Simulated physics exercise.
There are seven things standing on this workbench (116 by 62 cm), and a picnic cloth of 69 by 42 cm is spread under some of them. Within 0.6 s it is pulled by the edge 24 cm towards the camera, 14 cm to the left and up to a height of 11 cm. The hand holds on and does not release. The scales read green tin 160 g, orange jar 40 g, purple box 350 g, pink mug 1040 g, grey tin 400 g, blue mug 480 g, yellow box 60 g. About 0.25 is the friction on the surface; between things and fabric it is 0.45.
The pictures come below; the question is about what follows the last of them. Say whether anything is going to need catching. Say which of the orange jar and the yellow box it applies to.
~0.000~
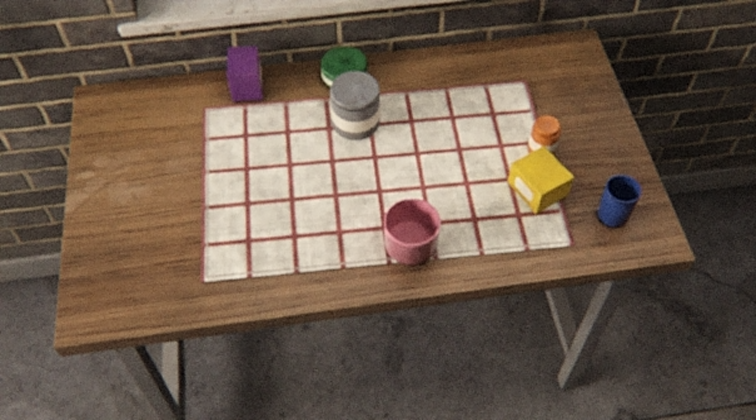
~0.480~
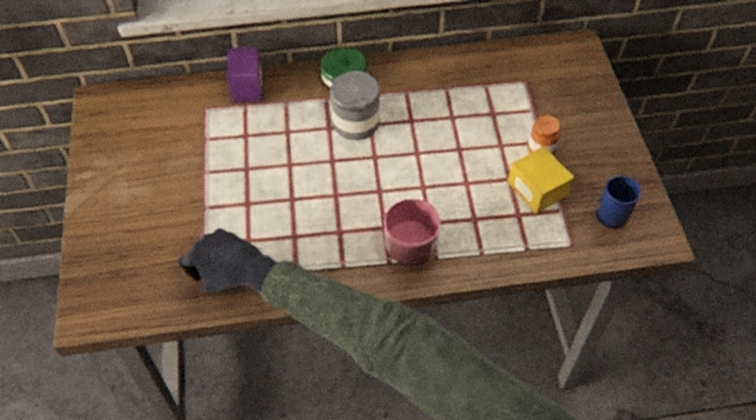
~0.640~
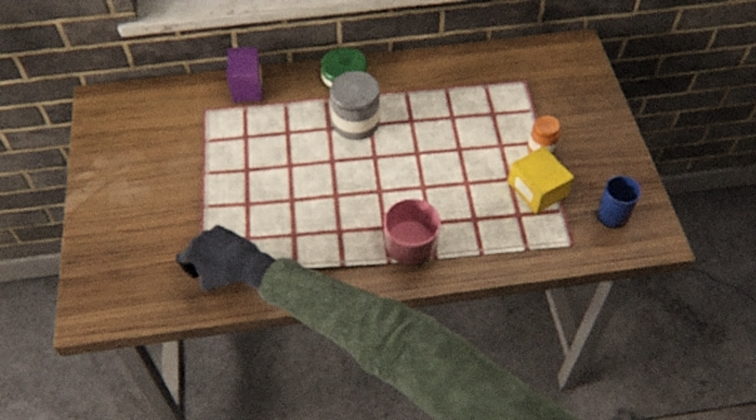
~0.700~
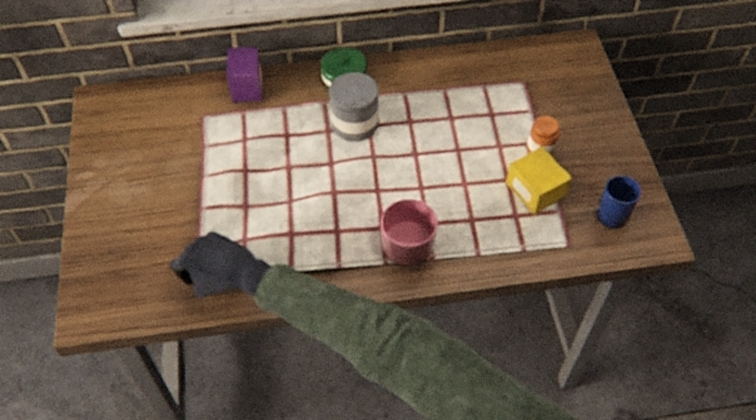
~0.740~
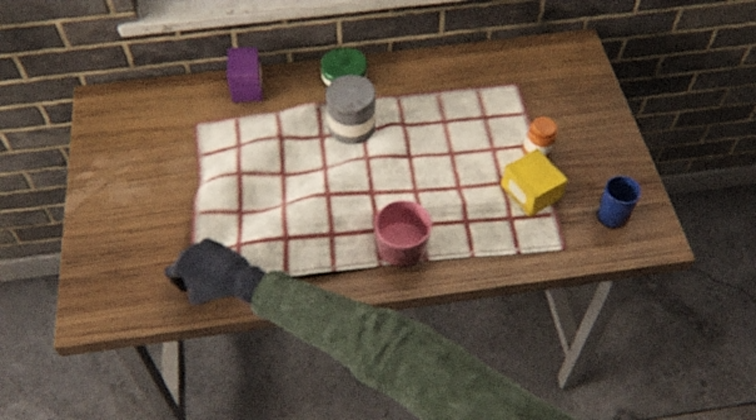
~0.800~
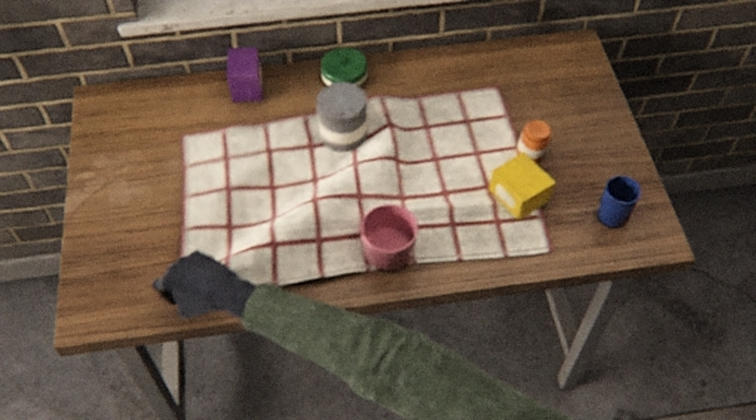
Outcome: My guess is the orange jar ends up on the surface, my guess is the yellow box ends up on the surface.
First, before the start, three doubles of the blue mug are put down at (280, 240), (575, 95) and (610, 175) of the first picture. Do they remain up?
By position: Off, on, on.
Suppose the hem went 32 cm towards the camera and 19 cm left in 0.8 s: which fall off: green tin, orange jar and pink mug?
In that case green tin holds on, orange jar holds on and pink mug is lost over the edge.
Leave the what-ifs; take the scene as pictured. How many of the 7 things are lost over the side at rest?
That works out to 1 of them.
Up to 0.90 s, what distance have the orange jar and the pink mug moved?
For the orange jar, 4 centimetres, and for the pink mug, 10 centimetres.
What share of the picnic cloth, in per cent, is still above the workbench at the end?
Roughly 75% of it.
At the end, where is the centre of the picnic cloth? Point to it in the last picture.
Around (242, 263).
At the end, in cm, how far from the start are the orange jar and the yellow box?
For the orange jar it's 4 cm, and for the yellow box it's 25 cm.
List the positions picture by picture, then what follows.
Orange jar (548, 124); yellow box (543, 170); picnic cloth corners (201, 282) (204, 108) (526, 81) (574, 245), in the first picture.
Picnic cloth corners (204, 109) (526, 81); grip (200, 277), in the second picture.
Picnic cloth corners (203, 110) (526, 81); grip (197, 275), in the third picture.
Pink mug (409, 222); picnic cloth corners (201, 116) (524, 81); grip (192, 281), in the fourth picture.
Grey tin (351, 93); orange jar (543, 126); pink mug (403, 223); picnic cloth corners (195, 123) (518, 84); grip (187, 288), in the fifth picture.
Orange jar (537, 129); yellow box (524, 176); picnic cloth corners (181, 135) (498, 86) (553, 251); grip (176, 301), in the sixth picture.
By 0.9 s, 100 % of the picnic cloth is still over the top; yellow box 10 cm off its start, orange jar 4 cm off its start, grey tin 12 cm off its start.
By 1.0 s, 95 % of the picnic cloth is still over the top; yellow box 18 cm off its start, orange jar 4 cm off its start, grey tin 21 cm off its start.
By 1.1 s, 85 % of the picnic cloth is still over the top; yellow box 24 cm off its start at (417, 185), orange jar 4 cm off its start at (529, 130), grey tin 30 cm off its start at (232, 171).
By 1.2 s, 80 % of the picnic cloth is still over the top; yellow box 27 cm off its start, orange jar 4 cm off its start, grey tin 35 cm off its start.
By 2.8 s, 75 % of the picnic cloth is still over the top; yellow box 27 cm off its start at (406, 203), orange jar 4 cm off its start at (529, 130), grey tin 38 cm off its start at (186, 185), pink mug over the edge.
